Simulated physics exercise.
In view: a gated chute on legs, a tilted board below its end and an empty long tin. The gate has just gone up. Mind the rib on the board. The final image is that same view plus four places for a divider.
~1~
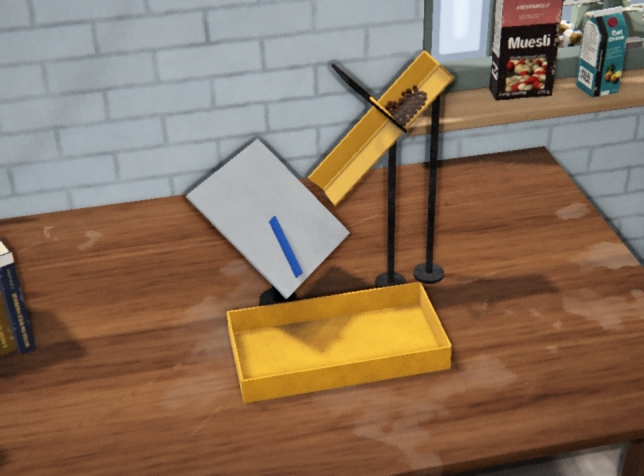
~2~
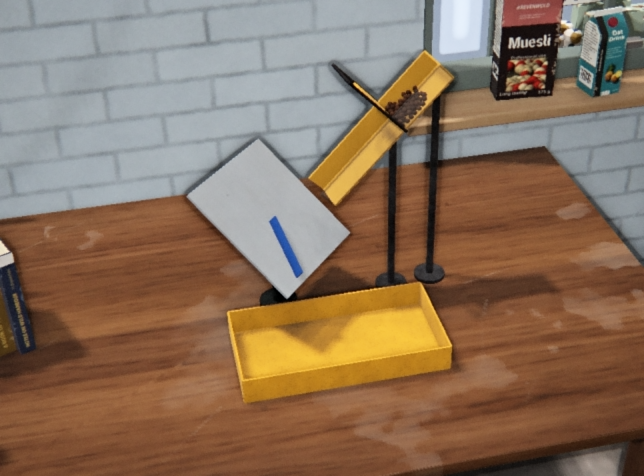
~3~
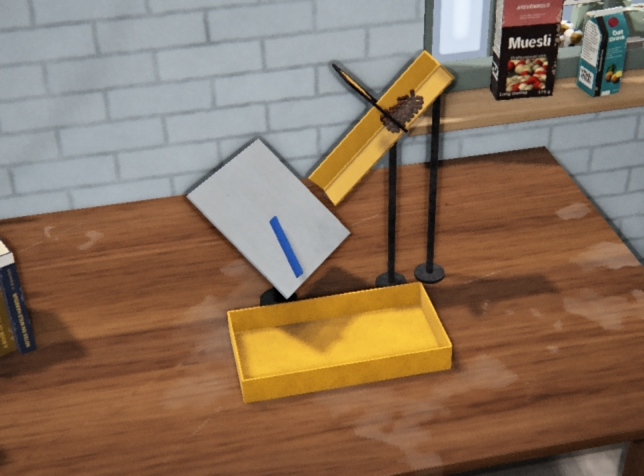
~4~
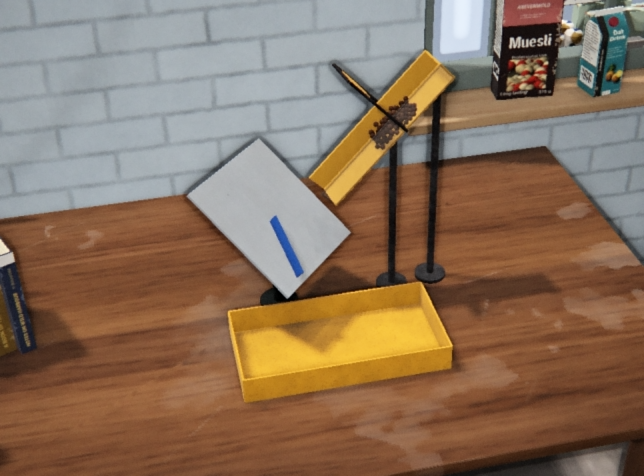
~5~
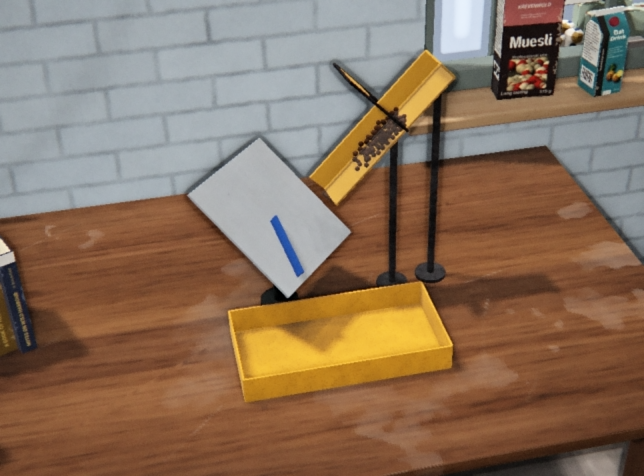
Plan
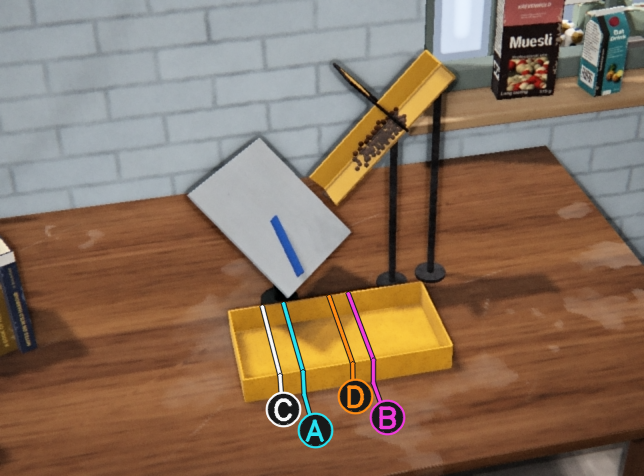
On a wooden table, small dark brown pieces sliding down a yellow chute above a tilted grey board and an empty yellow tray.
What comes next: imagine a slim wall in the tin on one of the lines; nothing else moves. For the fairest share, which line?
It is D.
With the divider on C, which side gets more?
Right.
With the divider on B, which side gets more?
The left side.
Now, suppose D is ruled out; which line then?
Line B.
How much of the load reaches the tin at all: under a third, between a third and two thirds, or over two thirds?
About that: Over two thirds.
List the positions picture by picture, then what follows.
Load behind the gate (403, 107), allspice berries; lip of the chute (329, 197), sloping fairly steeply, in the first picture.
Middle of the board (275, 216), tilted fairly steeply; middle of its low edge (321, 264); of its high edge (225, 166), in the second picture.
Front corners of the tin (243, 381) and (451, 346), empty; front of the load (389, 129), in the third picture.
Middle of the load (392, 126); its front (377, 147), roughly a third of the way to the lip; rib from (276, 216) to (303, 272), in the fourth picture.
Middle of the load (382, 138); its front (357, 169), roughly two thirds of the way to the lip, in the fifth picture.
On the marked copy, line A crosses the front rim at (302, 370); line B crosses the front rim at (373, 359); line C crosses the front rim at (279, 374); line D crosses the front rim at (352, 362).
With A, of what is caught, not one piece on the left of the divider, every piece on the right.
With B, of what is caught, the larger part on the left of the divider, about a tenth on the right.
With C, of what is caught, not one piece on the left of the divider, every piece on the right.
With D, of what is caught, roughly half on the left of the divider, roughly half on the right.
